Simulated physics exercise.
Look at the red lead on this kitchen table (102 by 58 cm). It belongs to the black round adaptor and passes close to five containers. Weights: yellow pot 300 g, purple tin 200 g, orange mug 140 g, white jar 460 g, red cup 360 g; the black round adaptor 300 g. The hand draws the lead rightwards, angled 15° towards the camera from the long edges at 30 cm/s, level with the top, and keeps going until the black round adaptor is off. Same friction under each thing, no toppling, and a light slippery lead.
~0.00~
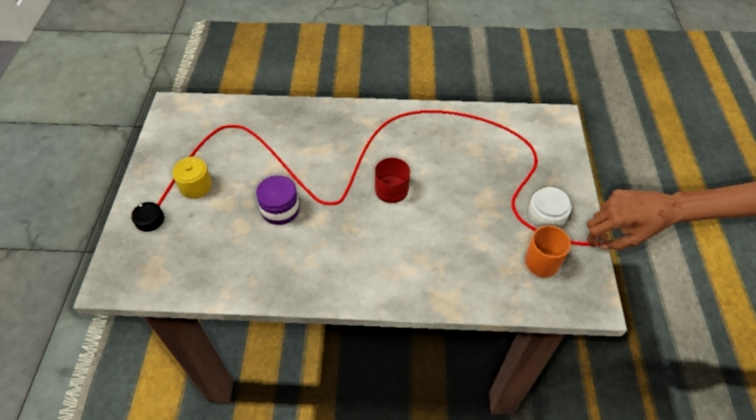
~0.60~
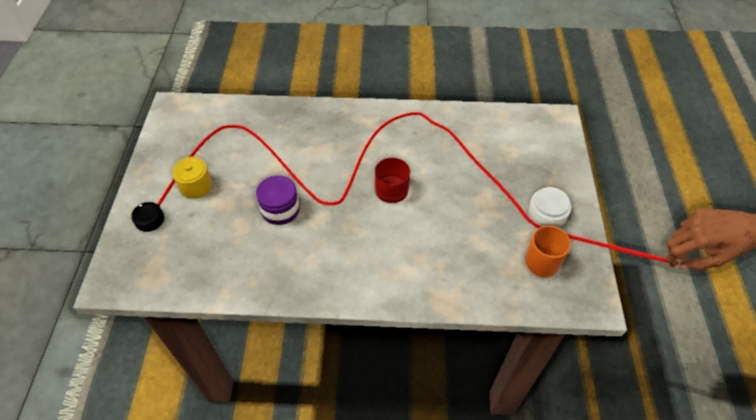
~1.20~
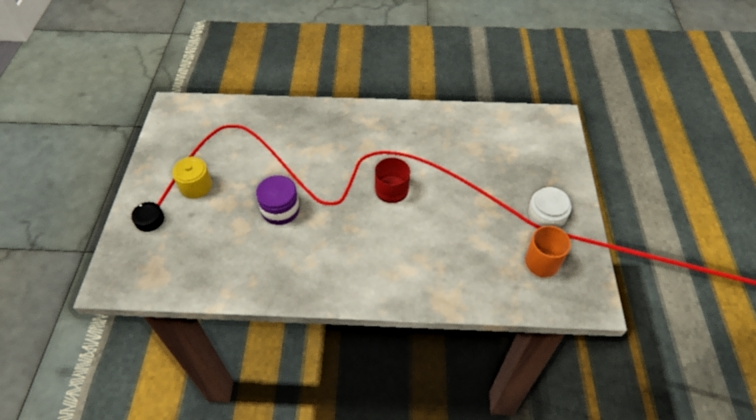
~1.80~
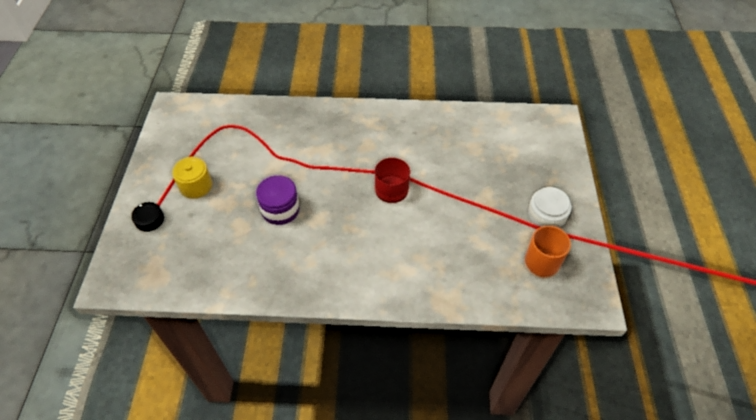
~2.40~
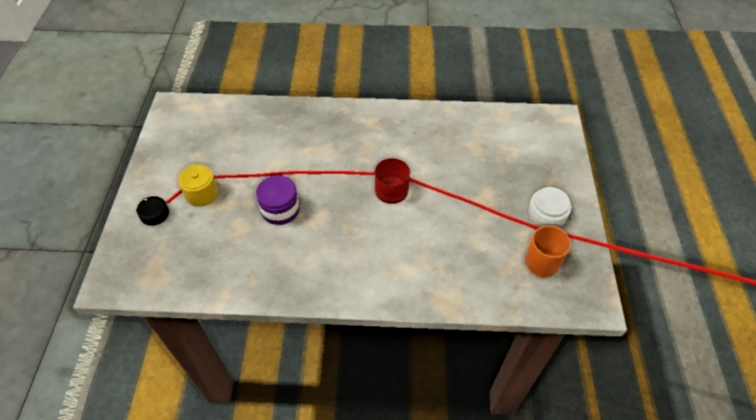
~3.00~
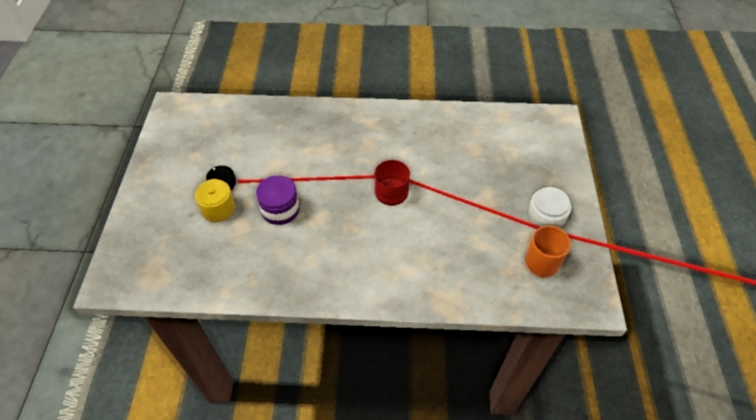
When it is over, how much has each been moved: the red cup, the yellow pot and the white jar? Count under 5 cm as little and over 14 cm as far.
Result: Red cup stays in the low band, yellow pot moves a moderate way, white jar barely shifts.
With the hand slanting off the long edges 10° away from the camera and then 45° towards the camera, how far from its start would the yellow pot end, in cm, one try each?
In turn about 8 cm, 8 cm.
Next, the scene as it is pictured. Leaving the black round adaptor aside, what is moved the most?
It is the yellow pot.
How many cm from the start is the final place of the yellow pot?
Roughly 8 cm.
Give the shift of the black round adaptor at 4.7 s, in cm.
About 66 cm.
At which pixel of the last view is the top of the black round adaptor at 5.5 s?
Around (570, 241).
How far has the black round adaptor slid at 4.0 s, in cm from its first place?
About 44 cm.
By 4.0 s the black round adaptor has slid 44 cm, and the shifts are, yellow pot 8 cm.
By 4.7 s the black round adaptor has slid 65 cm, and the shifts are, yellow pot 8 cm, red cup 3 cm.
By 5.5 s the black round adaptor has slid 85 cm, and the shifts are, yellow pot 8 cm, red cup 3 cm, white jar 1 cm.
By 6.2 s the black round adaptor is off the top, and the shifts are, yellow pot 8 cm at (211, 189), red cup 3 cm at (399, 181), white jar 1 cm at (559, 199).
